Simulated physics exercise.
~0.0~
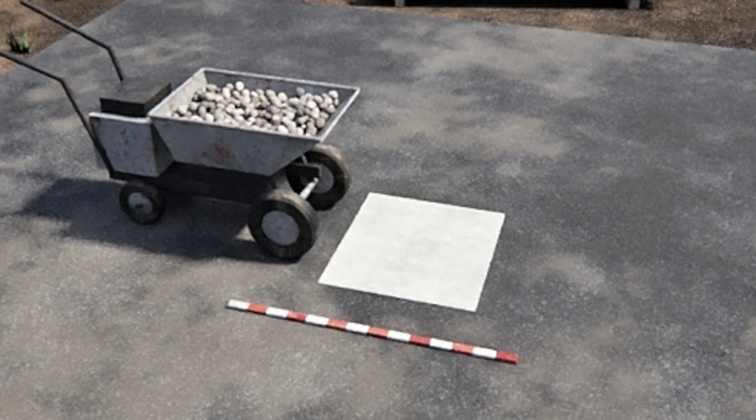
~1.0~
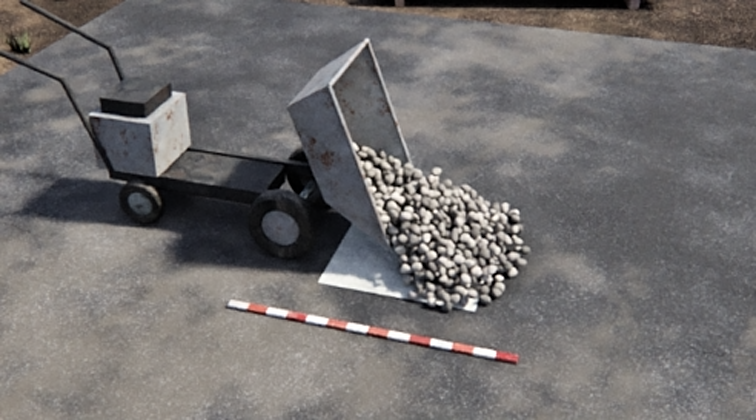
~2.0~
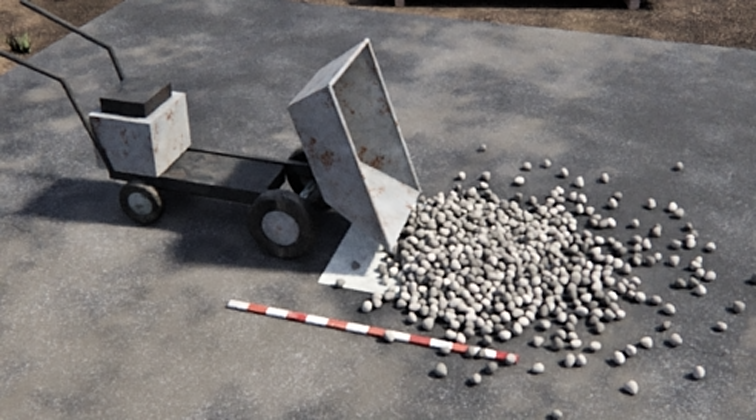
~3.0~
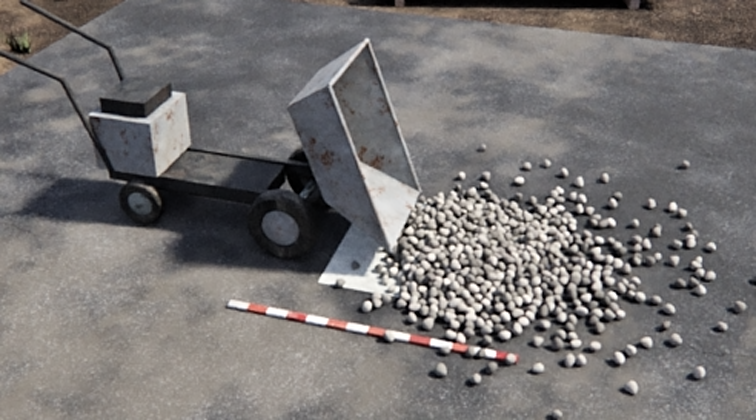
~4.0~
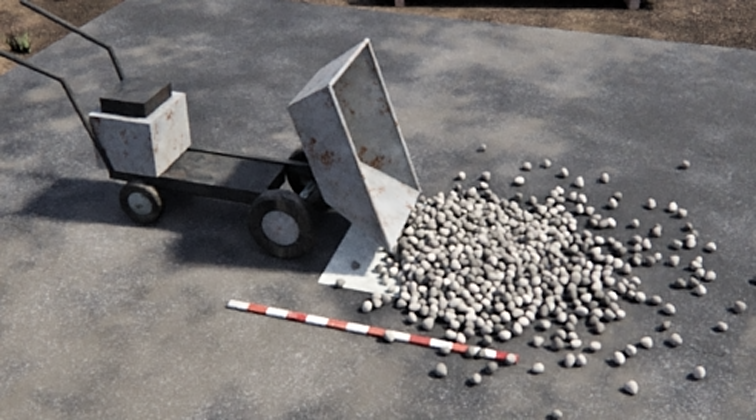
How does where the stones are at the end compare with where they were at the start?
At the start the stones were heaped in the barrow's skip on the left. By the end they lay spread over the sheet and the ground to the right of the tipped skip.
